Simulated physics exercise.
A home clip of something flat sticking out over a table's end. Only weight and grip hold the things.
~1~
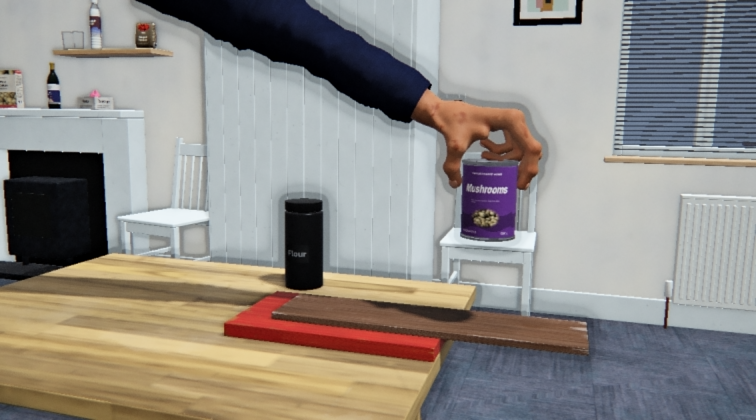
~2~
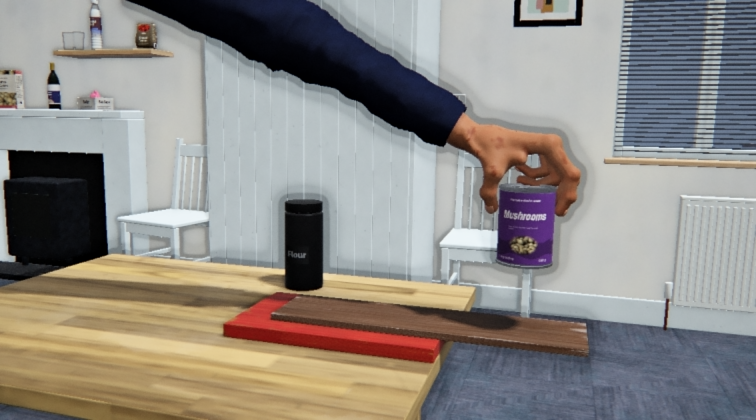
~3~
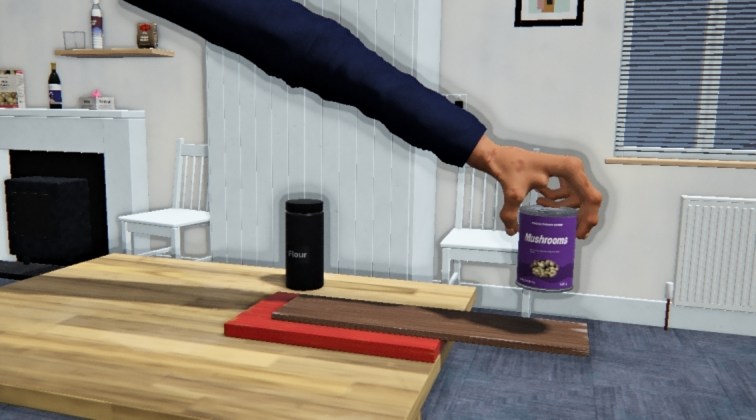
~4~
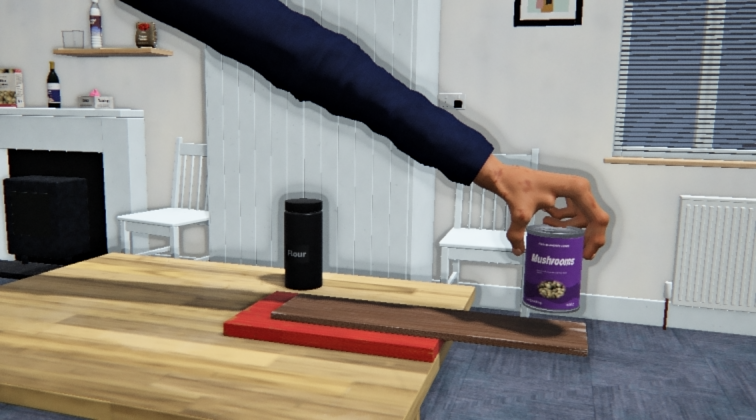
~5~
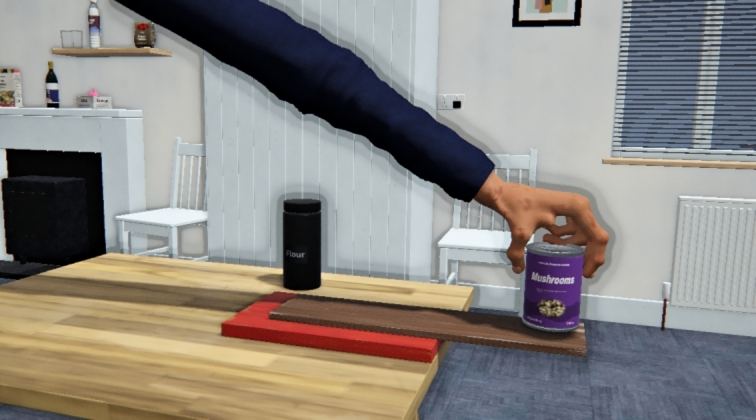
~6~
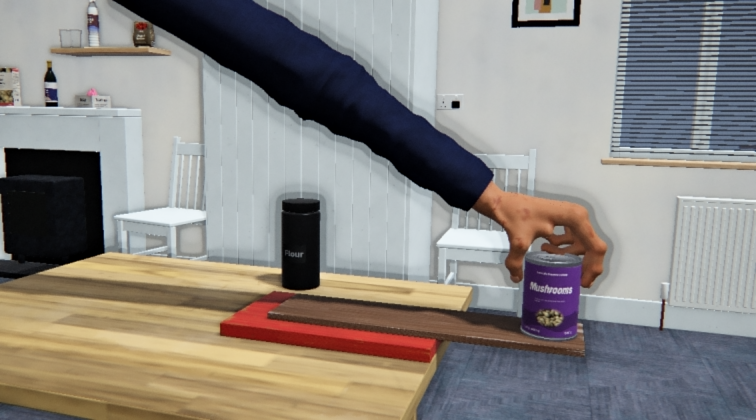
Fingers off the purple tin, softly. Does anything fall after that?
In the end the plank goes over.
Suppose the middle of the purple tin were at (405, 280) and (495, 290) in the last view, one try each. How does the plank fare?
In the first case it keeps its balance; in the second case it goes over.
Then, 0.50 s past the last view, purple tin and brown plank now down on the floor or falling.
Then, 0.80 s past the last view, things are still on the move.
Finally, down on the floor or falling, purple tin and brown plank; the other 2 still in place. The plank comes down.
